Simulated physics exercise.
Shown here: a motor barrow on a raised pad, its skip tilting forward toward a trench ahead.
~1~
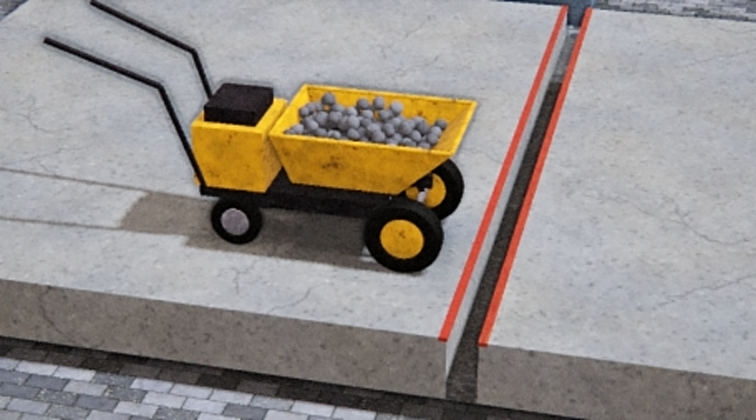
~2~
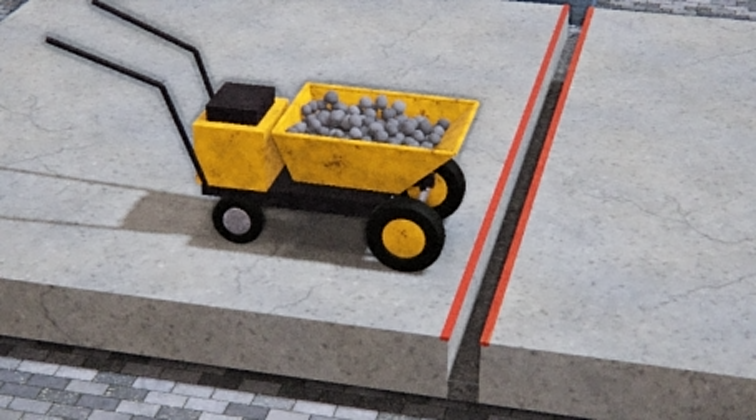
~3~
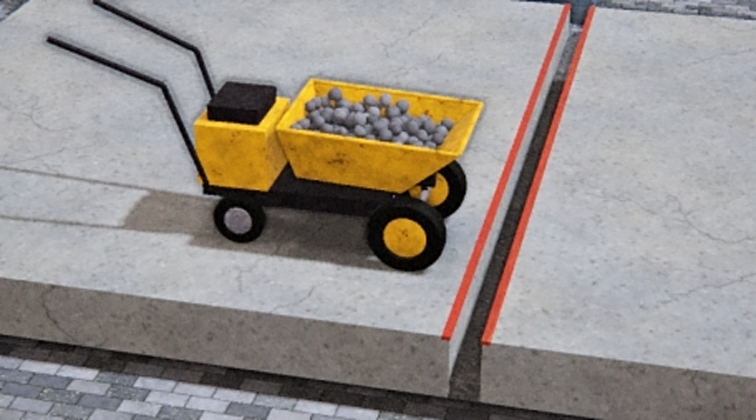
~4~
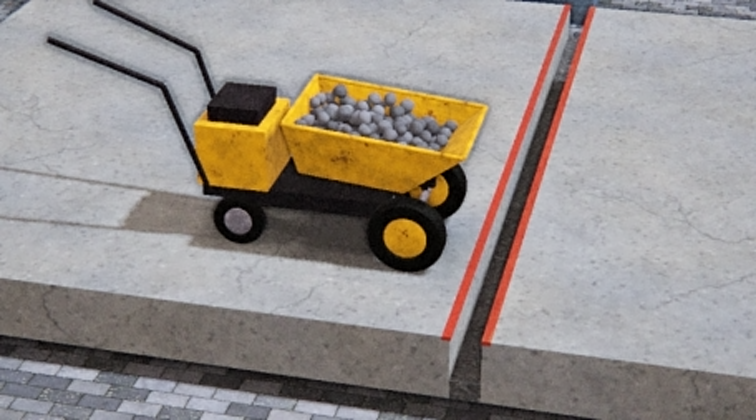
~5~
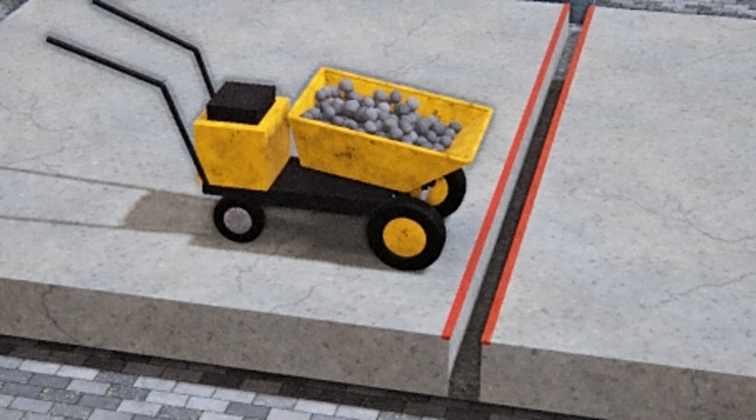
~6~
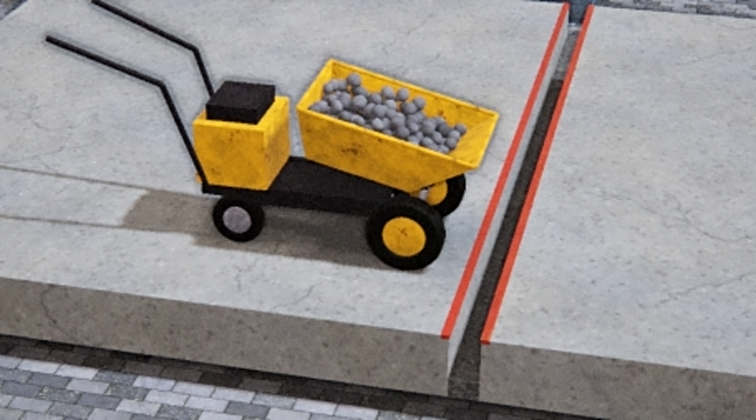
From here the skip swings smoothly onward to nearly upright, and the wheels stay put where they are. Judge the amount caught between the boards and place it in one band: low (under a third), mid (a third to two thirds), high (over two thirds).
Low.
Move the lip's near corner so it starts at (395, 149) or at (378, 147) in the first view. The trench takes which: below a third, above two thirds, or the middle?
One: One to two thirds. Two: One to two thirds.
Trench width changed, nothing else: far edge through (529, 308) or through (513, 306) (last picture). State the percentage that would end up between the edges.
The first try lands around 30 %, the second around 0 %.
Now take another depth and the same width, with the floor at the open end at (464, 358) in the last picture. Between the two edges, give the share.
The share comes to around 0 percent.
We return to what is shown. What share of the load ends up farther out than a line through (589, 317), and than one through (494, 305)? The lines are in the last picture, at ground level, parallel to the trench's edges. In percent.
I'd say about 20 and about 80 in a hundred.
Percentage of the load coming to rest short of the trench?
Share: Near 0 %.
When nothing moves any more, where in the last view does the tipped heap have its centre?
Near (566, 253).
Shortly afterwards, skip tipped steeply; the whole lot in the skip.
Next, skip tipped steeply; near two thirds in the skip; near a quarter beyond it; only a few falling.
Some moments later, skip tipped right over; near a quarter in the skip; the bulk beyond it.
In the end, skip tipped right over; near a quarter in the skip; none at all in or heaped over the trench; the bulk beyond it.
